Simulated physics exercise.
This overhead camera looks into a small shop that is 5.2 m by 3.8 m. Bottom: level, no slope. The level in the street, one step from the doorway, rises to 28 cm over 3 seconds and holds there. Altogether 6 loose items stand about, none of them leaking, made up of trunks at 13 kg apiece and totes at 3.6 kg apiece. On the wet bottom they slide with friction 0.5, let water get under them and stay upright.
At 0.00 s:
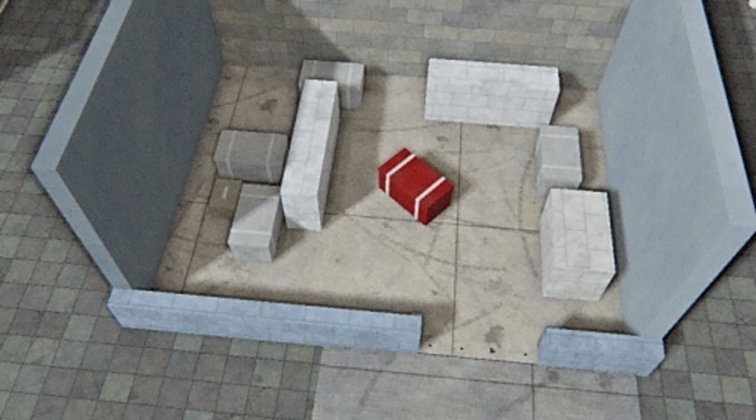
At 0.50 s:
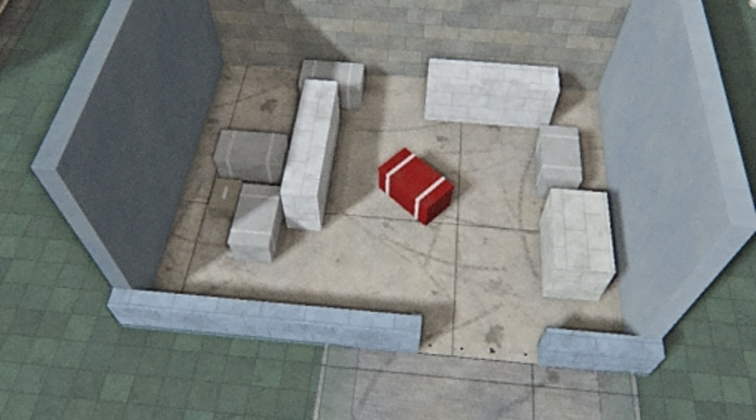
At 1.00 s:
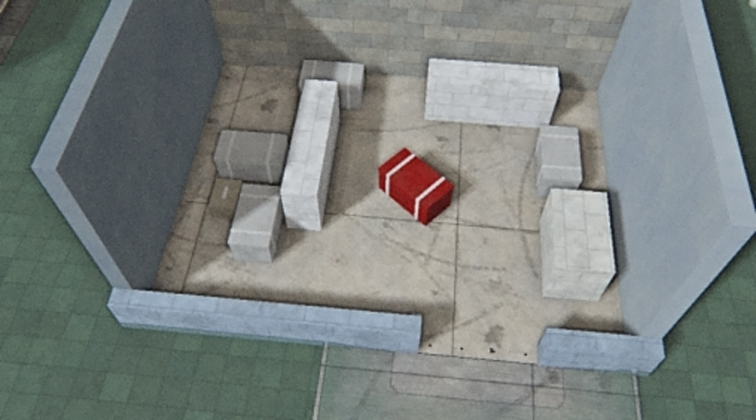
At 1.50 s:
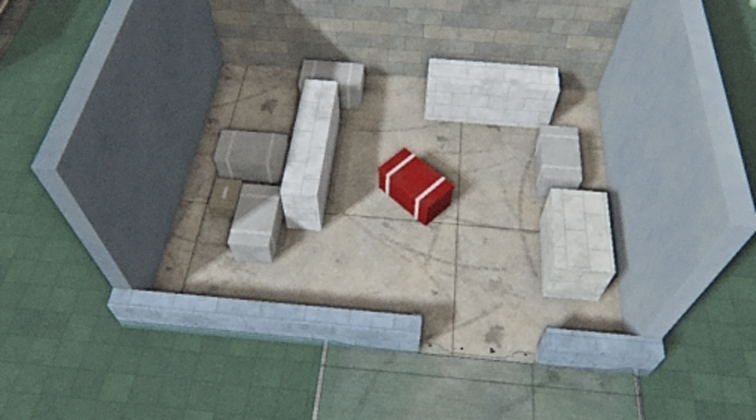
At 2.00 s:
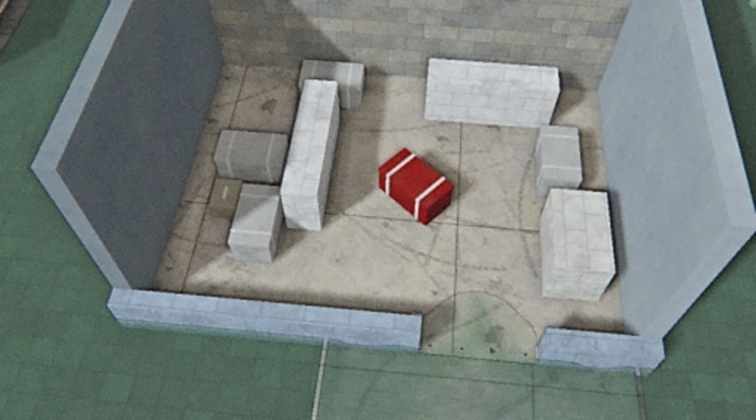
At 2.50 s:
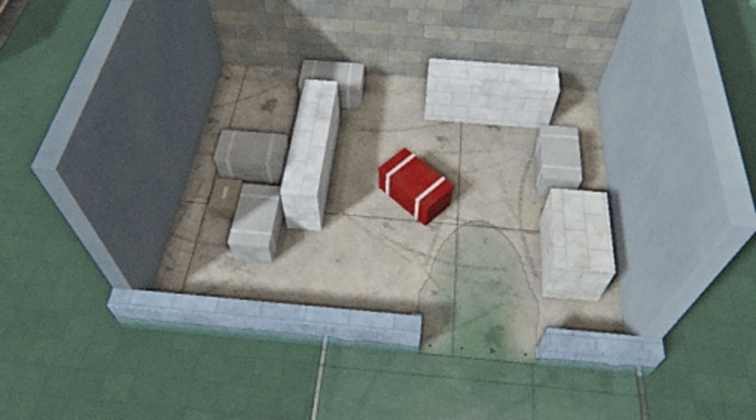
The video shows a walled room from above as greenish water covers the surrounding paving, then slips through the front opening and spreads in a rounded patch across the floor, while the red trunk and pale blocks stay still.
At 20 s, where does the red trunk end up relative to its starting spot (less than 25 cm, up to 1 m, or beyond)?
A long trip.
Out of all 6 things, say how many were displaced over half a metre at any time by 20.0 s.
Result: 5.
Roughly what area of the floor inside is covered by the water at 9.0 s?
About 17 m2.
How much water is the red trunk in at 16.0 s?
Around 16 cm.
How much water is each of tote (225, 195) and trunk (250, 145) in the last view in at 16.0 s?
Close to 21 and 20 centimetres.
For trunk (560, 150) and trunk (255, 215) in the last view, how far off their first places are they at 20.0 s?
Shifts: 40 cm / 250 cm.
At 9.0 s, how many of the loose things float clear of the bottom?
Tally: 3 of them.
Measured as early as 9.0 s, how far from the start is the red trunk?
Close to 250 cm.
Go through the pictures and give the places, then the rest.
The red trunk at (416, 177) rests on the ground; 0.0 m2 under water; 0 of 6 have shifted, in the first picture.
The red trunk at (416, 177) rests on the ground; water covers 0.0 m2; 0 of 6 have shifted, in the second picture.
The red trunk at (416, 177) rests on the ground; water covers 0.0 m2; 0 of 6 have shifted, in the third picture.
The red trunk at (416, 177) rests on the ground; 0.0 m2 under water; 0 of 6 have shifted, in the fourth picture.
The red trunk at (416, 177), on the bottom; water covers 0.5 m2; 0 of 6 have shifted, in the fifth picture.
The red trunk at (416, 177) rests on the ground; 1.4 m2 under water; 0 of 6 have shifted, in the sixth picture.
After 4.0 s the red trunk is near (400, 147), 0.5 m from its start, aground; 0 afloat.
After 9.0 s the red trunk is near (229, 109), 2.5 m from its start, afloat; 3 afloat.
After 16.0 s the red trunk is near (263, 99), 2.2 m from its start, afloat; 6 afloat.
After 20.0 s the red trunk is near (259, 210), 1.8 m from its start, afloat; 6 afloat.
